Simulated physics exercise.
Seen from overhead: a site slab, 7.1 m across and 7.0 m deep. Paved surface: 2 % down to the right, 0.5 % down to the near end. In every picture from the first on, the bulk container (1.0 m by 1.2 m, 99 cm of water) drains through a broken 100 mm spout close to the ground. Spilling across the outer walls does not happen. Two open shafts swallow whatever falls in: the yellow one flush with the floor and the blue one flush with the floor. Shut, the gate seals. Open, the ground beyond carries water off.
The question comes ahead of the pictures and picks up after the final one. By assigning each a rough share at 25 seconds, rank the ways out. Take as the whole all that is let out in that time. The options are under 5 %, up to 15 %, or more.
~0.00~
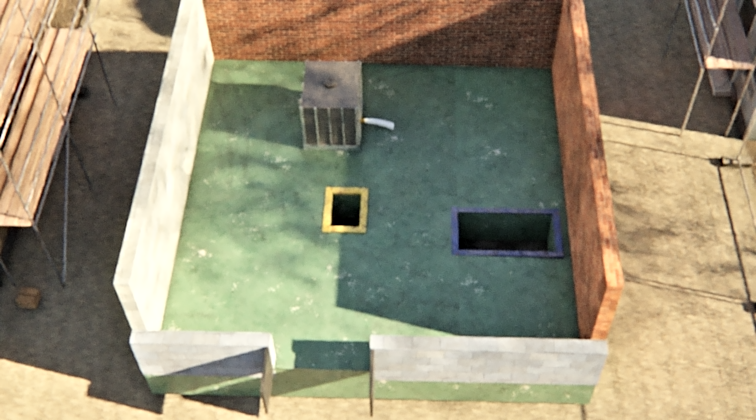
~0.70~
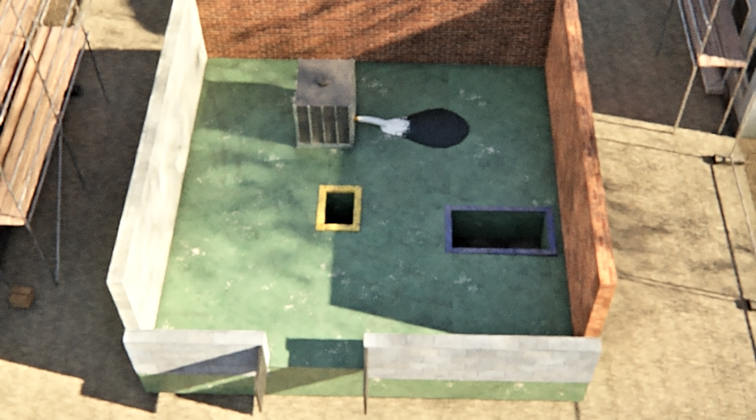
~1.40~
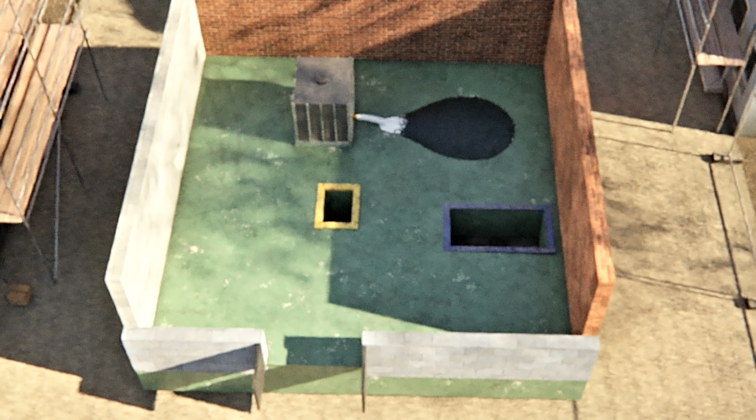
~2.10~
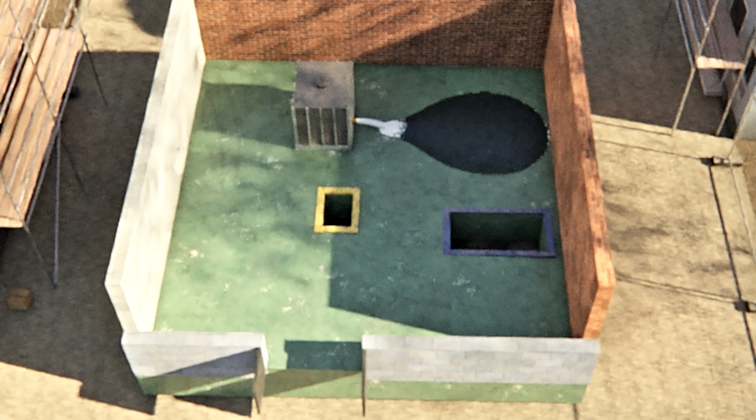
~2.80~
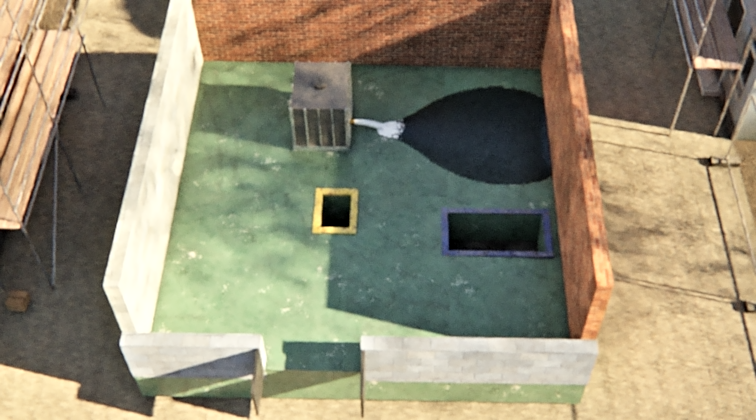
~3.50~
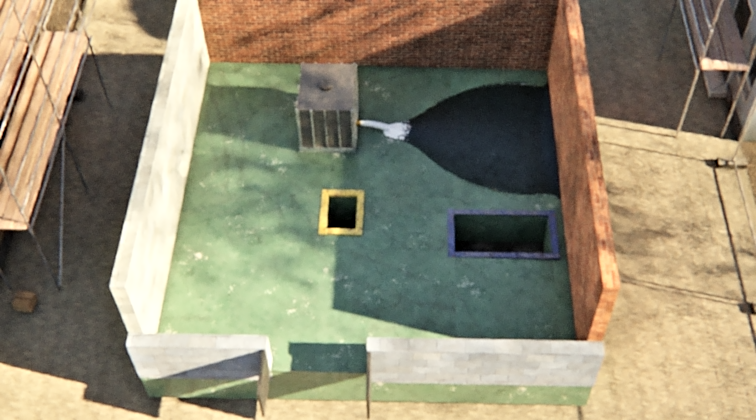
Gateway, less than 5 %; yellow pit, under 5 %; blue pit, over 15 %.
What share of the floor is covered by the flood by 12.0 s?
Near 20 per cent of the floor.
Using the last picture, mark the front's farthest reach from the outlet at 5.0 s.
Front tip: Around pixel (563, 243).
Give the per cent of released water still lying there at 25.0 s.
Share: About 54 %.
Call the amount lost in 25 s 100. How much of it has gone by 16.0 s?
About 45 %.
After 5.0 s water covers 15 % of the floor and is deepest (5 cm) near (552, 146); gone so far, the gateway 0 %, the yellow pit 0 %, the blue pit 0 %.
After 8.0 s water covers 20 % of the floor and is deepest (5 cm) near (552, 139); gone so far, the gateway 0 %, the yellow pit 0 %, the blue pit 3 %.
After 12.0 s water covers 20 % of the floor and is deepest (6 cm) near (551, 133); gone so far, the gateway 0 %, the yellow pit 0 %, the blue pit 10 %.
After 16.0 s water covers 25 % of the floor and is deepest (6 cm) near (550, 126); gone so far, the gateway 0 %, the yellow pit 0 %, the blue pit 20 %.
After 25.0 s water covers 30 % of the floor and is deepest (6 cm) near (552, 139); gone so far, the gateway 0 %, the yellow pit 0 %, the blue pit 46 %.
